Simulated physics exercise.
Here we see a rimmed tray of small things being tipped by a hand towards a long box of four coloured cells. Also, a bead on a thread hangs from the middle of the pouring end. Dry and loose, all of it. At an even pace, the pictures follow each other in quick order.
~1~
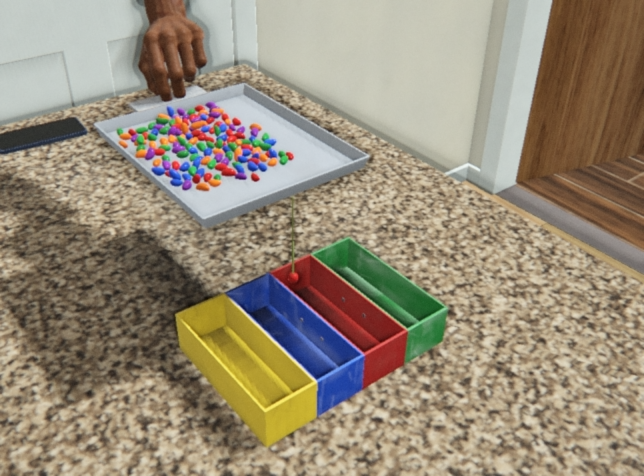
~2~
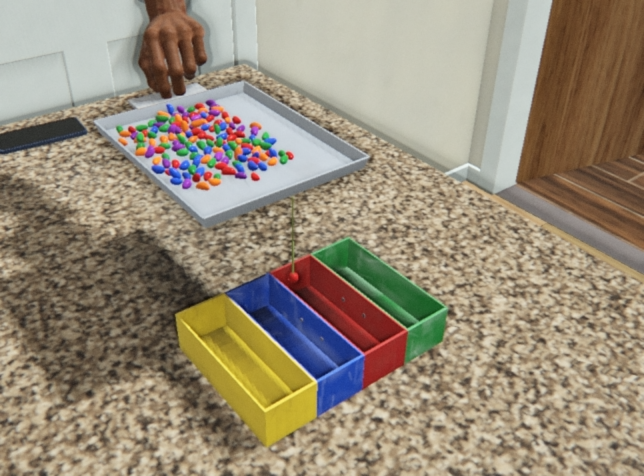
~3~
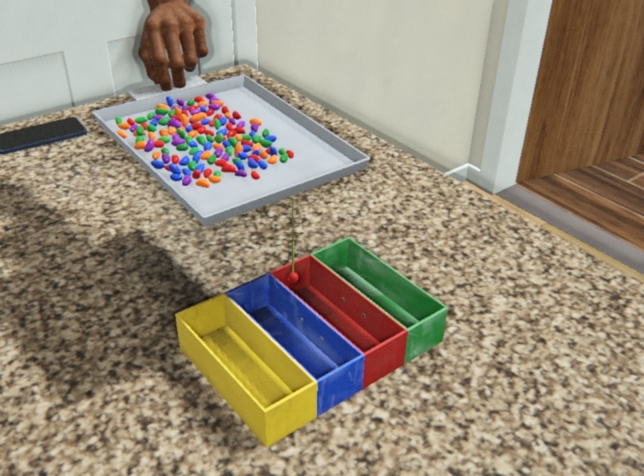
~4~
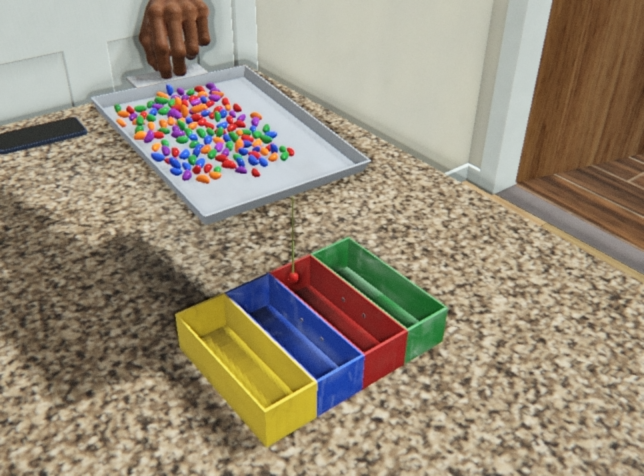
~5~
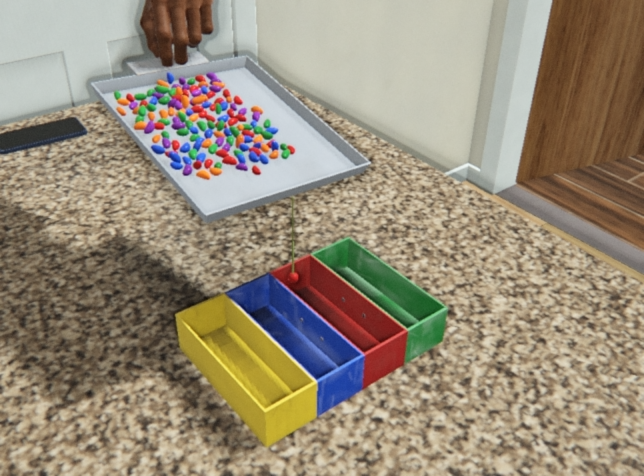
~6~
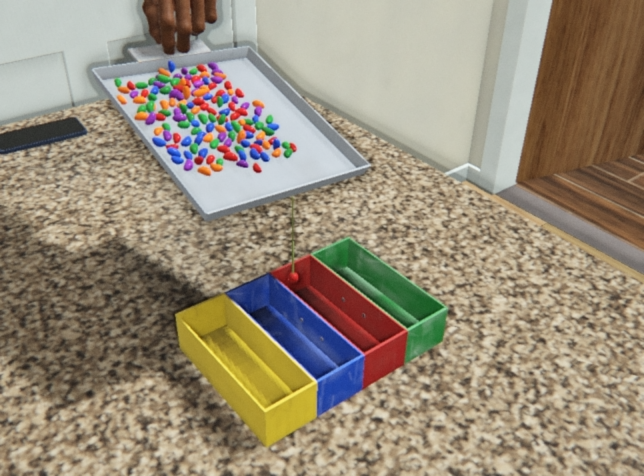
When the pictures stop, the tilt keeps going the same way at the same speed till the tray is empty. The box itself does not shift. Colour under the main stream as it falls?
Green, I would say.
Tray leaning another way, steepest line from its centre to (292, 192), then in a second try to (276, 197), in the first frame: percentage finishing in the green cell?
About 20 % and about 10 %.
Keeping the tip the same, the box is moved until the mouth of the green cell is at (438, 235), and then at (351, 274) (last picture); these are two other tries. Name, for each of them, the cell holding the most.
For the first spot the answer is the blue cell, and for the second spot it is the green cell.
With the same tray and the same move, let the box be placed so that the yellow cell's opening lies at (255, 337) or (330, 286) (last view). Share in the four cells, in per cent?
Estimates in order: 100 percent, 90 percent.
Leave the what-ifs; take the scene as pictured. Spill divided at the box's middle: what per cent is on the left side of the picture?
About 0 percent.
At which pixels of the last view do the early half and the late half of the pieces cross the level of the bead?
First around (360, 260), afterwards around (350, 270).
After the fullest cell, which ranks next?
That would be the red cell.
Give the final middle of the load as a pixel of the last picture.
Around (366, 307).
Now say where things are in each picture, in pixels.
In the first picture, corners of the pouring end at (205, 215) and (364, 156), level; middle of the load at (210, 140), jelly beans; bead on its thread at (293, 278); yellow cell at (291, 411); blue cell at (340, 382); red cell at (385, 356); green cell at (426, 332).
In the second picture, corners of the pouring end at (205, 215) and (364, 156), level; middle of the load at (210, 139).
In the third picture, corners of the pouring end at (206, 214) and (365, 157), tipped barely, lowest at the right corner; middle of the load at (210, 134).
In the fourth picture, corners of the pouring end at (206, 212) and (365, 160), tipped a little, lowest at the right corner; middle of the load at (210, 127).
In the fifth picture, corners of the pouring end at (207, 211) and (365, 162), tipped a little, lowest at the right corner; middle of the load at (211, 119).
In the sixth picture, corners of the pouring end at (208, 210) and (366, 164), tipped clearly, lowest at the right corner; middle of the load at (212, 112); yellow cell at (291, 411); blue cell at (340, 382); red cell at (385, 356); green cell at (426, 332).
Soon, tray tipped steeply; most on the tray; a stray few in the green cell; a stray few in the blue cell; a stray few in the red cell; a small part falling or outside the box.
A while on, tray tipped right over; about a quarter on the tray; about a third in the green cell; a small part in the red cell; a small part in the blue cell; about a third falling or outside the box.
Towards the end, tray tipped past a quarter turn; about half in the green cell; about a quarter in the red cell; a small part in the blue cell; a small part falling or outside the box.
Finally, tray tipped past a quarter turn; about half in the green cell; about a quarter in the red cell; a small part in the blue cell; none in the yellow cell; a small part outside the box.
